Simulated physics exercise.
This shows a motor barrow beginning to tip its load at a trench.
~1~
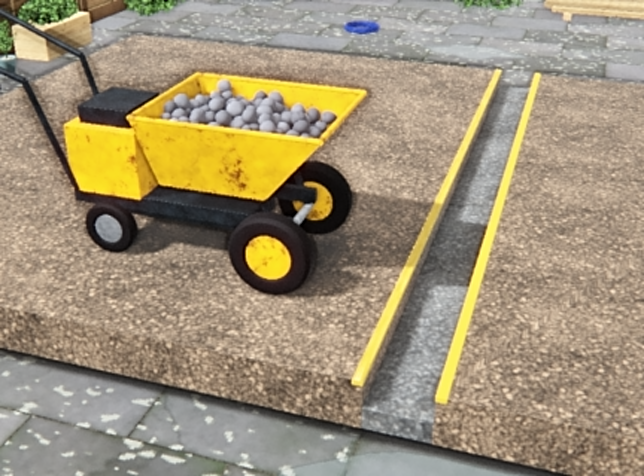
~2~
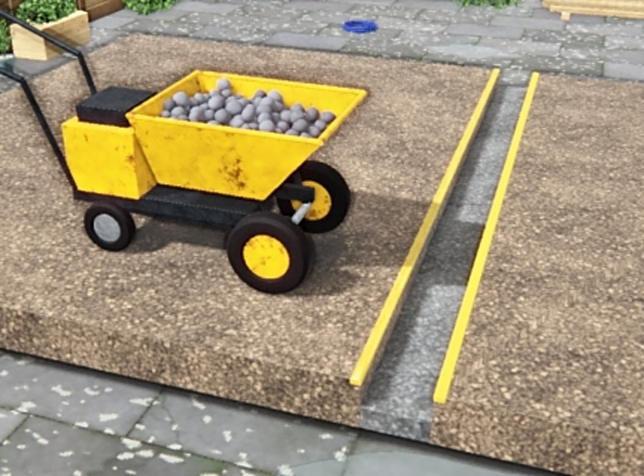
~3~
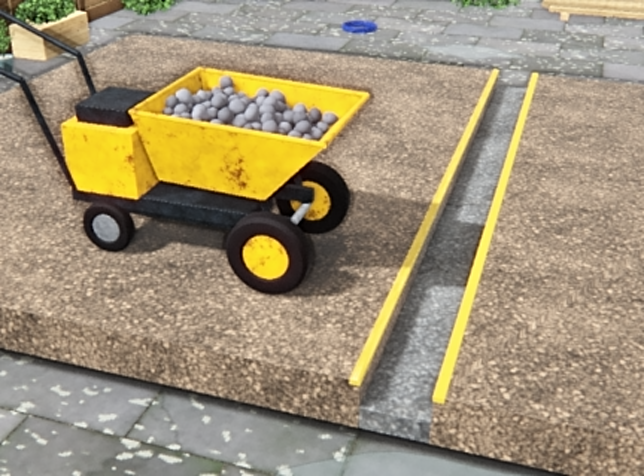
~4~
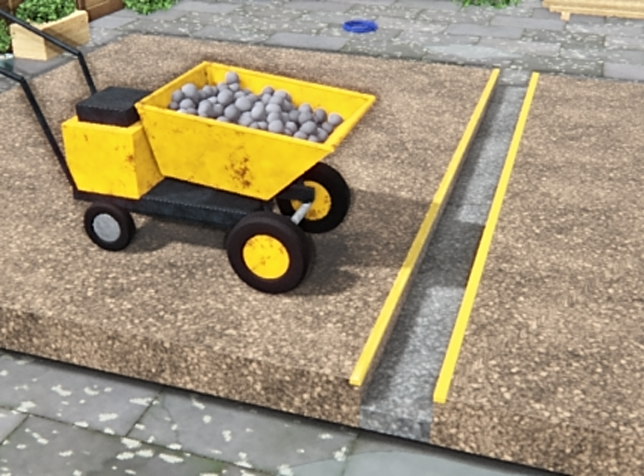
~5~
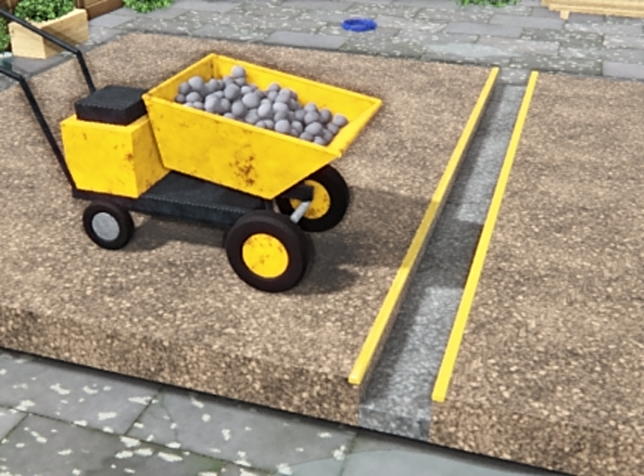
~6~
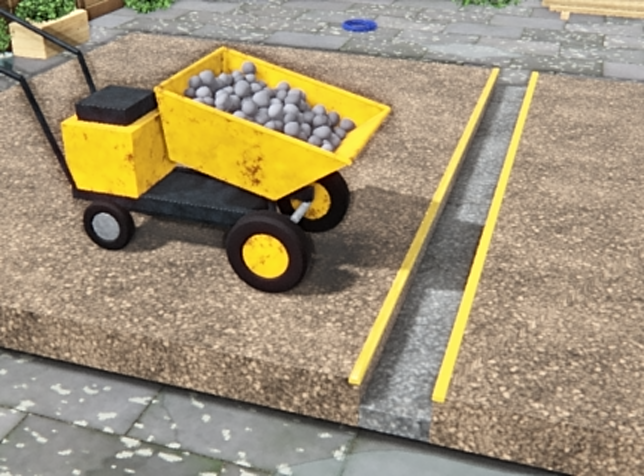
Yellow skip of a motor barrow tilting slightly forward to the right, its round grey cobbles shifting, beside a narrow yellow-edged trench.
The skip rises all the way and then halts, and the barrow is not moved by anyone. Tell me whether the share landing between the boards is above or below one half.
Inside: The greater amount.
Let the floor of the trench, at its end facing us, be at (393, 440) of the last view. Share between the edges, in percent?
That would give roughly 80 percent.
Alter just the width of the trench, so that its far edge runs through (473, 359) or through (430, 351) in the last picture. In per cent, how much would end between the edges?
80 %, give or take, and then 40 %.
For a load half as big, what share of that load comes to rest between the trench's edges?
My estimate is near 90 per cent.
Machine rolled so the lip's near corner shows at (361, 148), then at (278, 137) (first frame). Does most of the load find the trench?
One: Below a half. Two: More than half.
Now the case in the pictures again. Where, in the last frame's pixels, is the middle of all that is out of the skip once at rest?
The centre comes to rest close to (448, 284).
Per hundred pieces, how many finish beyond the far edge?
I'd say around 20 per cent of the load.
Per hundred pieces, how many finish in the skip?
Close to 15 in a hundred.
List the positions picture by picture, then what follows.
In the first frame, lip of the skip at (320, 143), level; top of the load at (226, 116), round cobbles; first edge of the trench at (375, 341); far edge at (454, 356), the trench under half as wide as the skip, and about half as deep as wide.
In the second frame, lip of the skip at (320, 143), level; top of the load at (225, 115).
In the third frame, lip of the skip at (324, 146), tipped barely; top of the load at (228, 113).
In the fourth frame, lip of the skip at (331, 149), tipped barely; top of the load at (218, 112).
In the fifth frame, lip of the skip at (338, 154), tipped a little; top of the load at (224, 107).
In the sixth frame, lip of the skip at (348, 162), tipped a little; top of the load at (234, 103); first edge of the trench at (373, 340); far edge at (451, 355).
Soon after the last picture, skip tipped steeply; all in the skip.
A little later, skip tipped steeply; nearly all in the skip; a small part in or heaped over the trench; a stray few falling.
Later still, skip tipped right over; about a quarter in the skip; about half in or heaped over the trench; about a quarter beyond it; a stray few falling.
At rest, skip tipped right over; a small part in the skip; about two thirds in or heaped over the trench; about a quarter beyond it.
